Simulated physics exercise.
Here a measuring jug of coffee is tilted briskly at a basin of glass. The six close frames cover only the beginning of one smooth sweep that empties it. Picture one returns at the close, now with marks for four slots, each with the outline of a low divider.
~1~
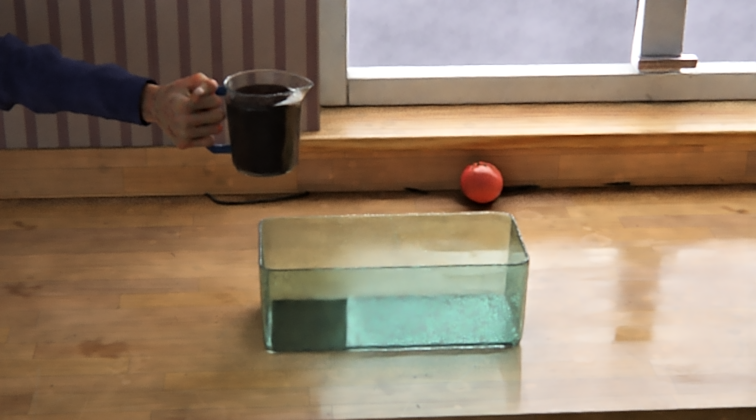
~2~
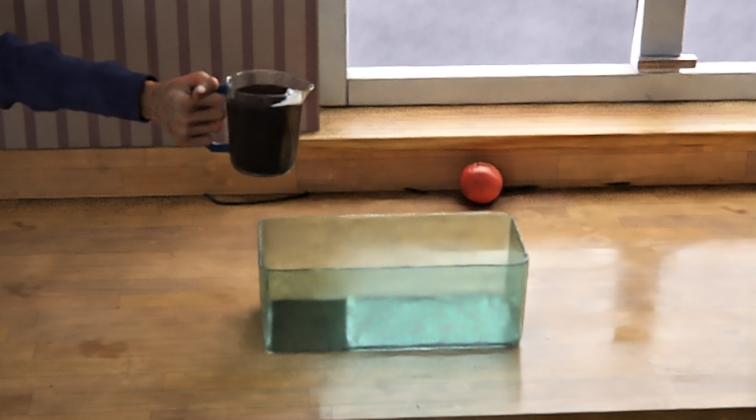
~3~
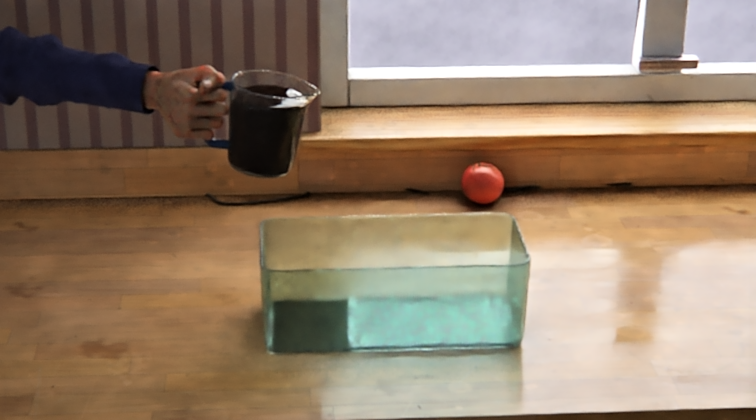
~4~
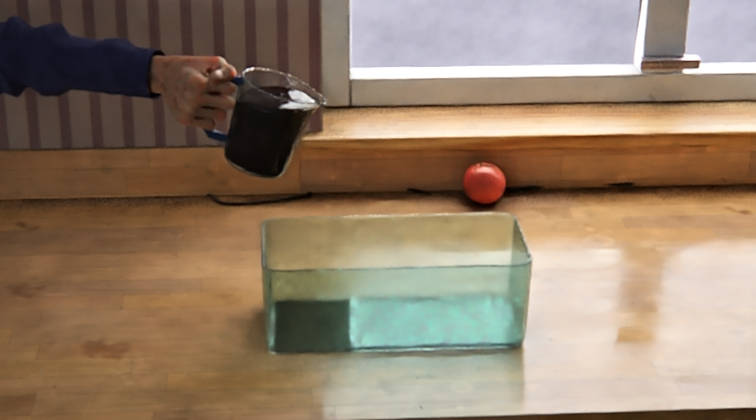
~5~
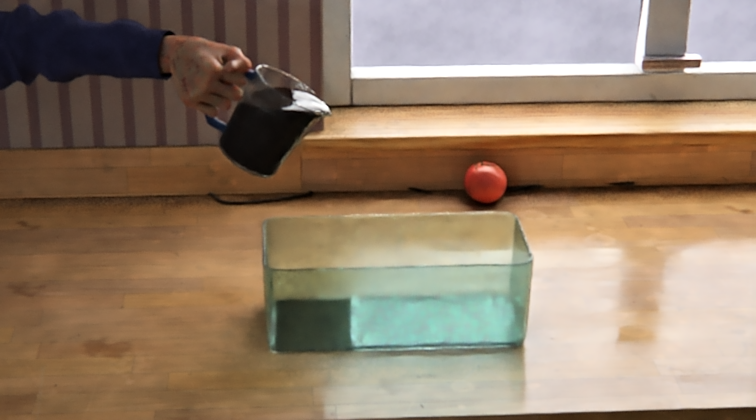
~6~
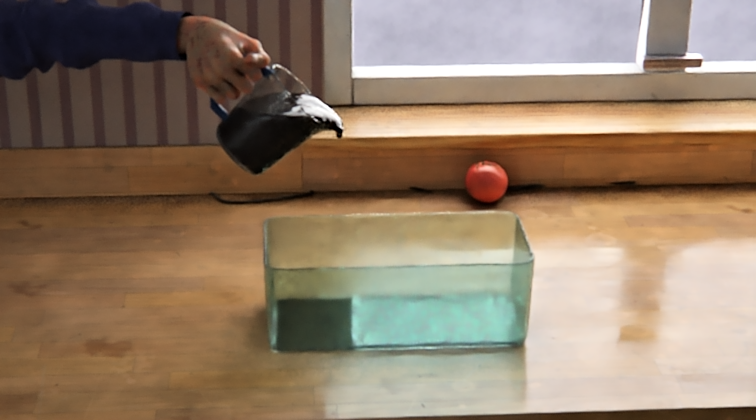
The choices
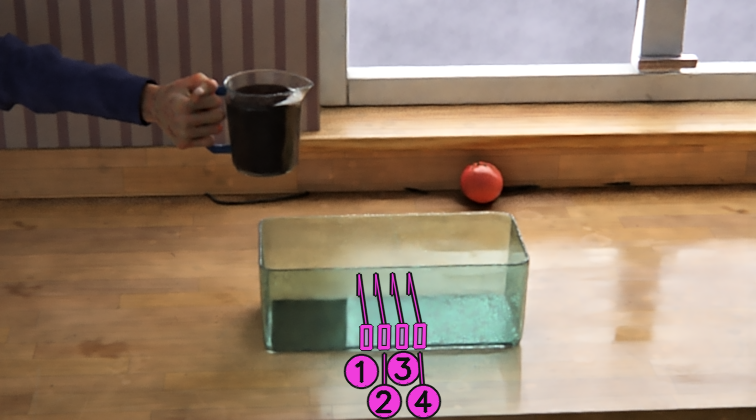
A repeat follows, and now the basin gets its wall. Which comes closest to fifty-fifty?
Use slot 1.
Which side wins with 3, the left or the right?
The left side.
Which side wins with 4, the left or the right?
The left one.
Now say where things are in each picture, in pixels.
Upright, lip at (311, 84); basin from (264, 349) to (522, 342); nothing has left yet, in the first picture.
Tipped about 2°, lip at (312, 86); nothing has left yet, in the second picture.
Tipped about 9°, lip at (318, 92); nothing has left yet, in the third picture.
Tipped about 19°, lip at (325, 101); nothing has left yet, in the fourth picture.
Tipped about 32°, lip at (330, 113); nothing has left yet, in the fifth picture.
Tipped about 47°, lip at (332, 128); coffee is over the lip, down to (339, 134), in the sixth picture.
On the marked copy, 1 at (366, 354); 2 at (384, 354); 3 at (402, 353); 4 at (419, 353).
With 1, about 48 % ends left of the wall and 50 % right of it.
With 2, about 69 % ends left of the wall and 27 % right of it; 4 % is lost outside.
With 3, about 82 % ends left of the wall and 12 % right of it; 6 % is lost outside.
With 4, about 84 % ends left of the wall and 12 % right of it; 4 % is lost outside.
